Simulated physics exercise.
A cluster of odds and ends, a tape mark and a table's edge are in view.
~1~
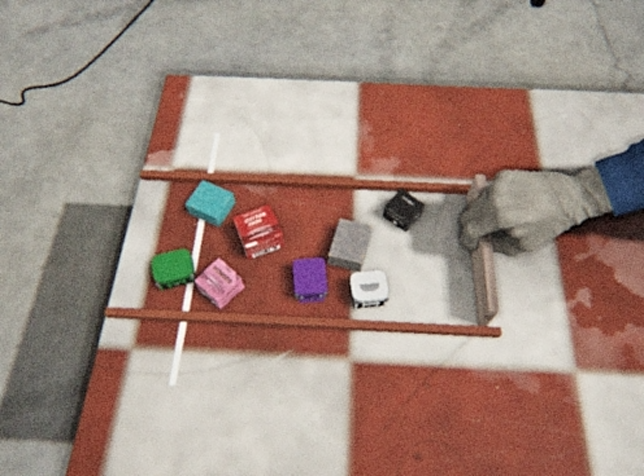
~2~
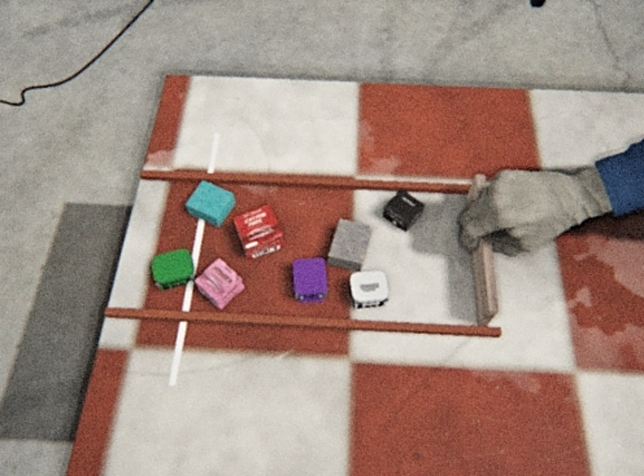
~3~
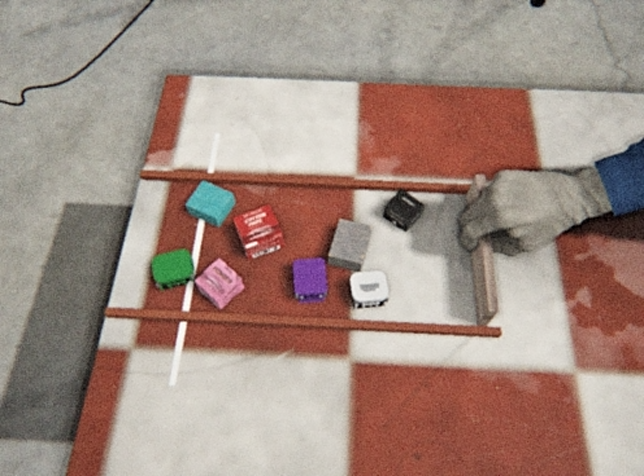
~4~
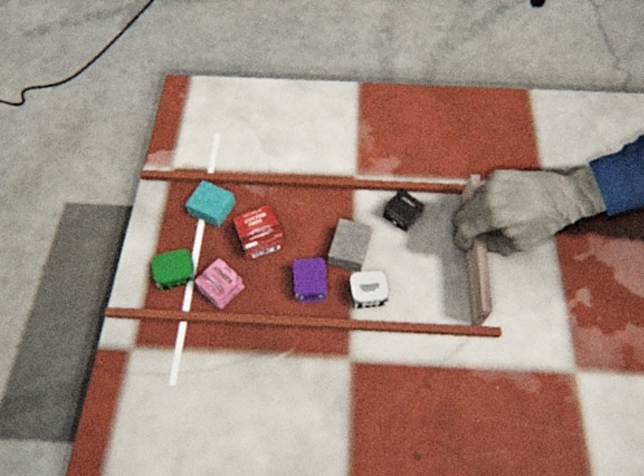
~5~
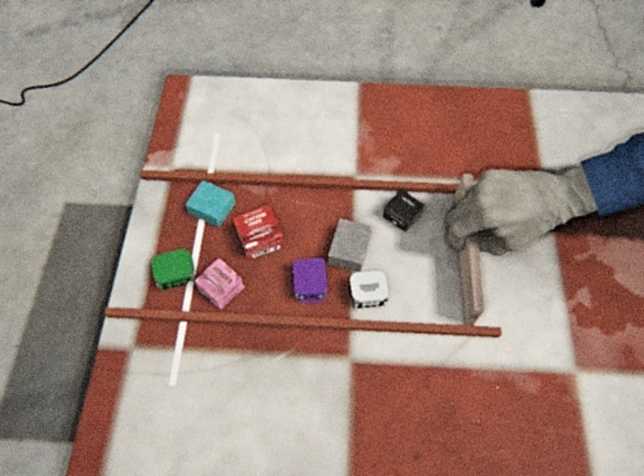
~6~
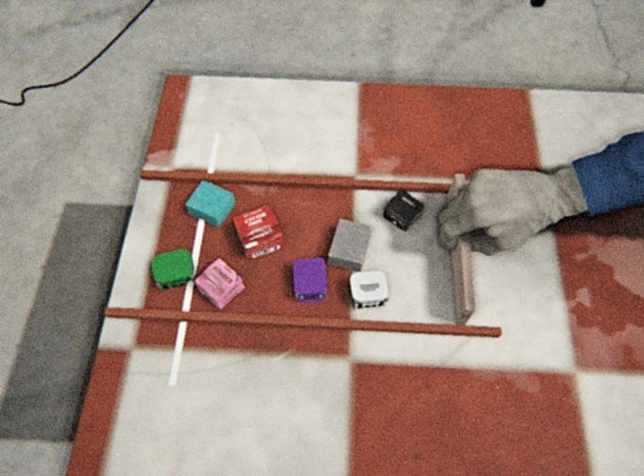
A gloved hand slides an upright board slightly left between two rails, toward scattered small blocks.
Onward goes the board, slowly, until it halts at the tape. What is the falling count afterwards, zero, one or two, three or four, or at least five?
The pieces that drop number fewer than three, yet some.
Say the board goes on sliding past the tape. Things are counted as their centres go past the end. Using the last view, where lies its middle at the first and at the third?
At (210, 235) for the first, at (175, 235) for the third.
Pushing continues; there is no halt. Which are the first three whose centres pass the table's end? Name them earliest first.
Earliest first: The green case, then the pink box, and then the red box.
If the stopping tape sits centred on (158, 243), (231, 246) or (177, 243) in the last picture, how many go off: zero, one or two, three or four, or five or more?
Five or more; zero; just one or two.
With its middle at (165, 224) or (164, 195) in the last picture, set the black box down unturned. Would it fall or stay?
In order, the object goes off, then stays where it is.
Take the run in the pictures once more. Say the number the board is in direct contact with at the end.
The count is 3.
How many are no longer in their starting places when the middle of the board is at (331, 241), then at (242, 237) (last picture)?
That gives 4 for the first and 8 for the second.
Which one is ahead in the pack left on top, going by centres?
Nearest at the end: The red box.
Soon after, none off yet; green case at rest near (175, 270); turquoise block at rest near (211, 204); pink box at rest near (220, 284).
In the end, the number that fall off is one or two; gone, pink box and green case.
